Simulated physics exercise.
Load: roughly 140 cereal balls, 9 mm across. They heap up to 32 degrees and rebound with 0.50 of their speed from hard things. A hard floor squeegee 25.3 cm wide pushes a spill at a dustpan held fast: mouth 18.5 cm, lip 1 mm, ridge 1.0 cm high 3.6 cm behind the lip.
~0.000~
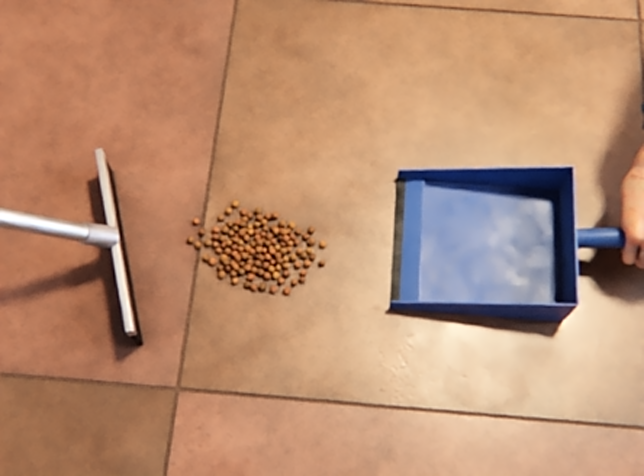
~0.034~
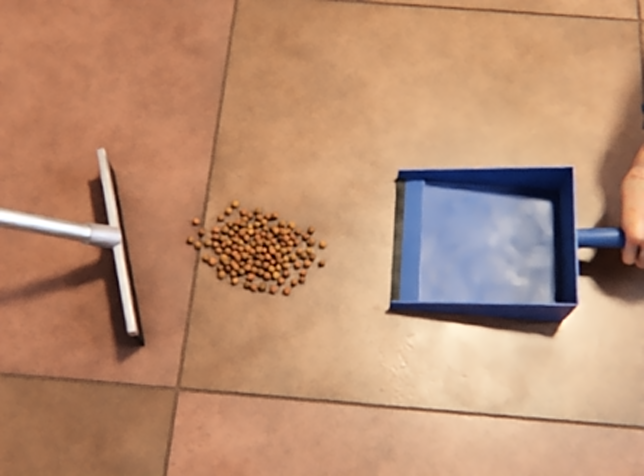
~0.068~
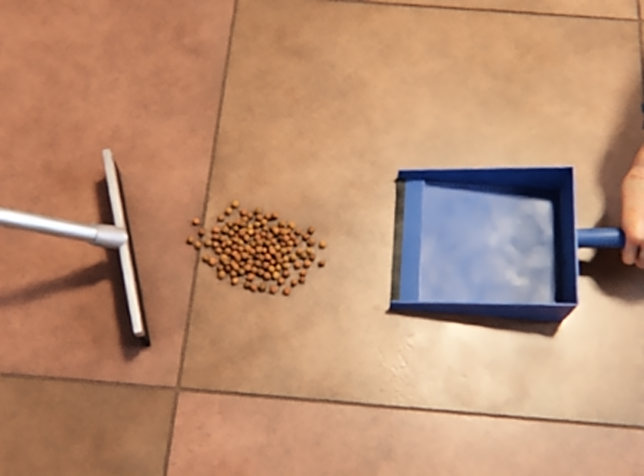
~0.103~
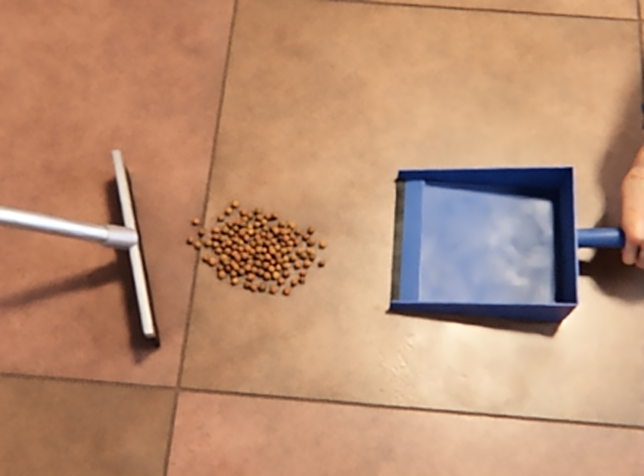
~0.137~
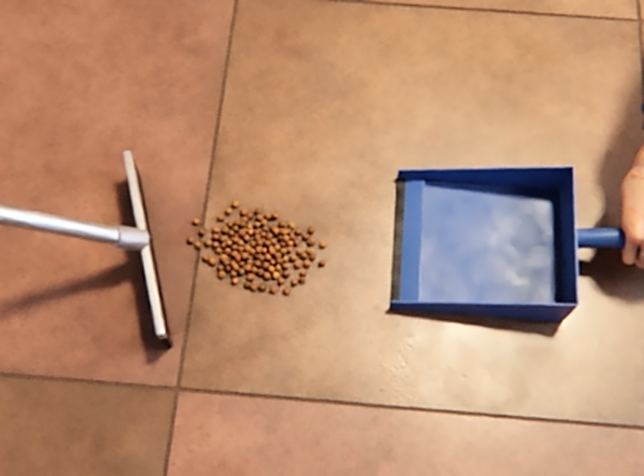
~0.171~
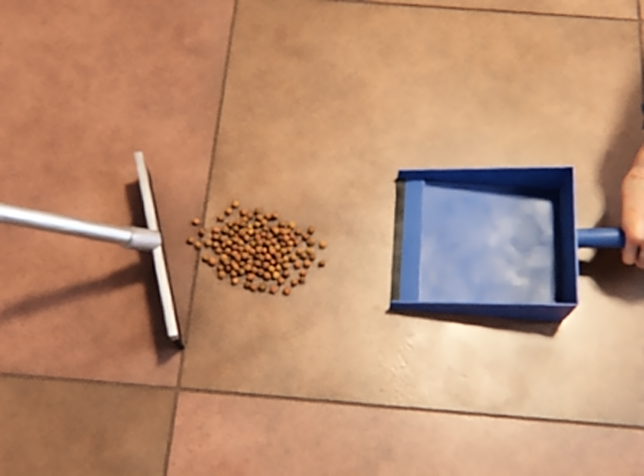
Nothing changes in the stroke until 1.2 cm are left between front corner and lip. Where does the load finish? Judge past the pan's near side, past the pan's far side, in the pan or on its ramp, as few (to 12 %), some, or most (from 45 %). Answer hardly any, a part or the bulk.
Past the pan's near side: Hardly any; past the pan's far side: Hardly any; in the pan or on its ramp: Hardly any.
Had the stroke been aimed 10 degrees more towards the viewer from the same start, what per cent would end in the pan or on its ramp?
Then about 0 per cent.
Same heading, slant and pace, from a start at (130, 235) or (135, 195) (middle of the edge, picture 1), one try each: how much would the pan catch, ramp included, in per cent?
Some 5 and 20 per cent.
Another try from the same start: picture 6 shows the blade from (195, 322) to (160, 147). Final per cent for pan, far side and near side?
Pan 20, far 15, near 0.
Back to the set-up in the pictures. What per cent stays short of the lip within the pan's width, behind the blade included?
About 90 per cent.
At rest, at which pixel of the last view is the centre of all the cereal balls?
At about (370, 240).
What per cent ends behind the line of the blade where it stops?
Some 0 per cent.
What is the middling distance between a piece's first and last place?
Roughly 16 cm.
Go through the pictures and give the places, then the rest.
Blade from (131, 331) to (101, 156), moved 0.0 cm, 0 of the pieces shifted so far; middle of the pieces at (260, 243); pan at (492, 248), in the first picture.
Blade from (133, 332) to (103, 156), moved 0.2 cm, 0 of the pieces shifted so far; middle of the pieces at (260, 243), in the second picture.
Blade from (139, 332) to (109, 156), moved 1.0 cm, 0 of the pieces shifted so far; middle of the pieces at (260, 243), in the third picture.
Blade from (150, 333) to (118, 157), moved 2.3 cm, 0 of the pieces shifted so far; middle of the pieces at (260, 243), in the fourth picture.
Blade from (162, 334) to (129, 158), moved 3.7 cm, 0 of the pieces shifted so far; middle of the pieces at (260, 243), in the fifth picture.
Blade from (174, 335) to (140, 159), moved 5.2 cm, 0 of the pieces shifted so far; middle of the pieces at (260, 243); pan at (492, 248). Its pace works out near 0.43 m/s, in the sixth picture.
After 0.45 s, middle of the blade 18 cm from the lip; 0 % over the lip, far side 0 %, near side 0 %.
Then, at 0.64 s, middle of the blade 10 cm from the lip; 0 % over the lip, far side 0 %, near side 5 %.
Then, at 0.94 s, middle of the blade 5 cm from the lip; 0 % over the lip, far side 5 %, near side 5 %.
At rest (1.2 s), near side 5 %, far side 5 %, pan 0 %, in front of the lip or behind the blade 90 %.
